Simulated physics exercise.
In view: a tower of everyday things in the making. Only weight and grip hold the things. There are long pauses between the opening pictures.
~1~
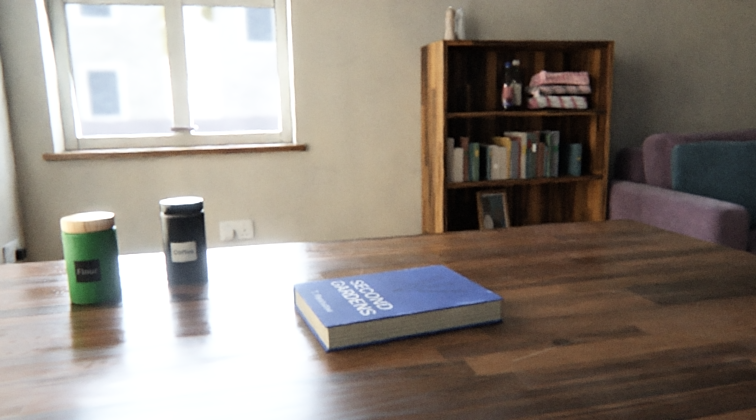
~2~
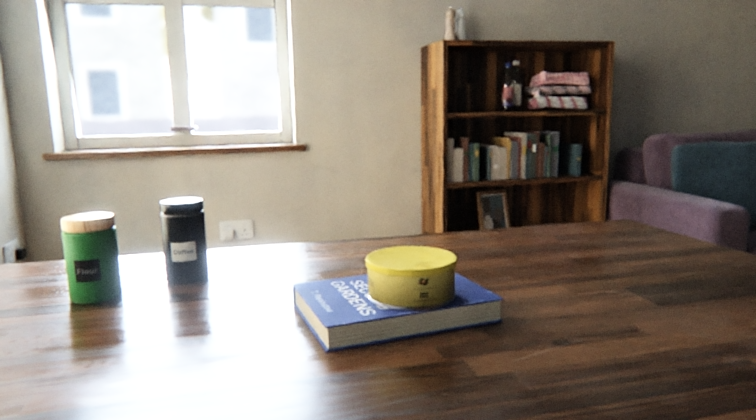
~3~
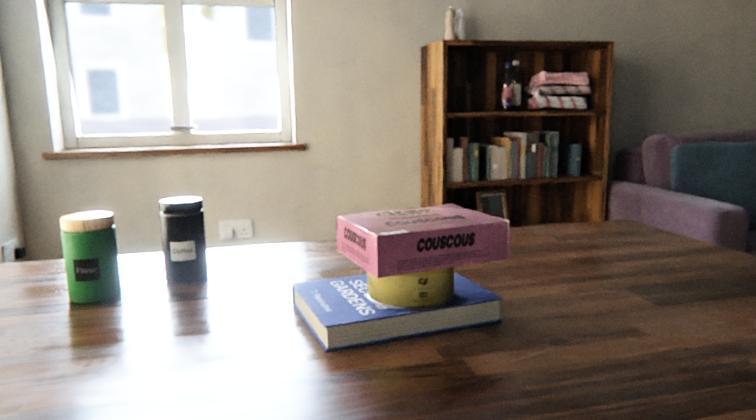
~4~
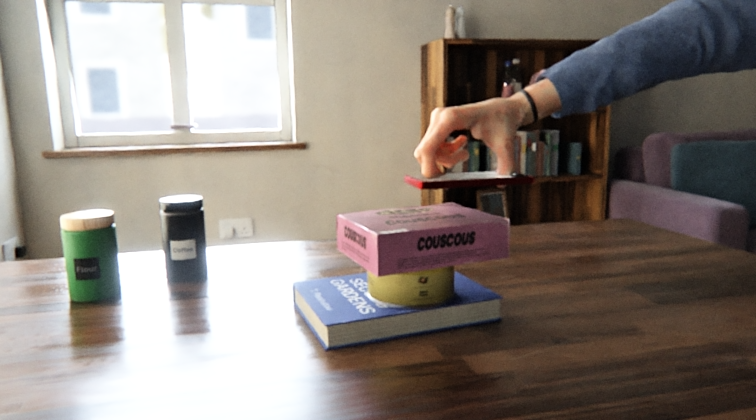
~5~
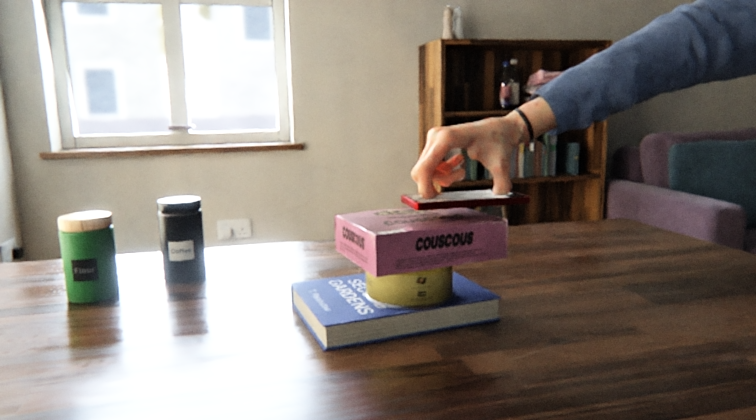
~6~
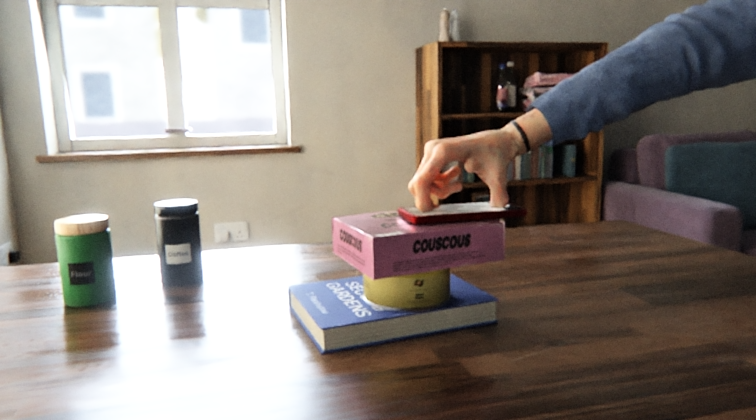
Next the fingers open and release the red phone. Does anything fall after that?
Here the pile keeps its balance.
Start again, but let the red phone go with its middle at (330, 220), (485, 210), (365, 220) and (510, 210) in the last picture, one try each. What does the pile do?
First try: It gives way; second try: It comes apart; third try: It holds; fourth try: It gives way.
Then, 0.40 s past the last view, nothing moves.
Then, 1.00 s past the last view, red phone resting near (462, 212).
Finally, all 6 still in place. Final places as the last picture's camera would see them, red phone near (462, 212). The pile stays up.
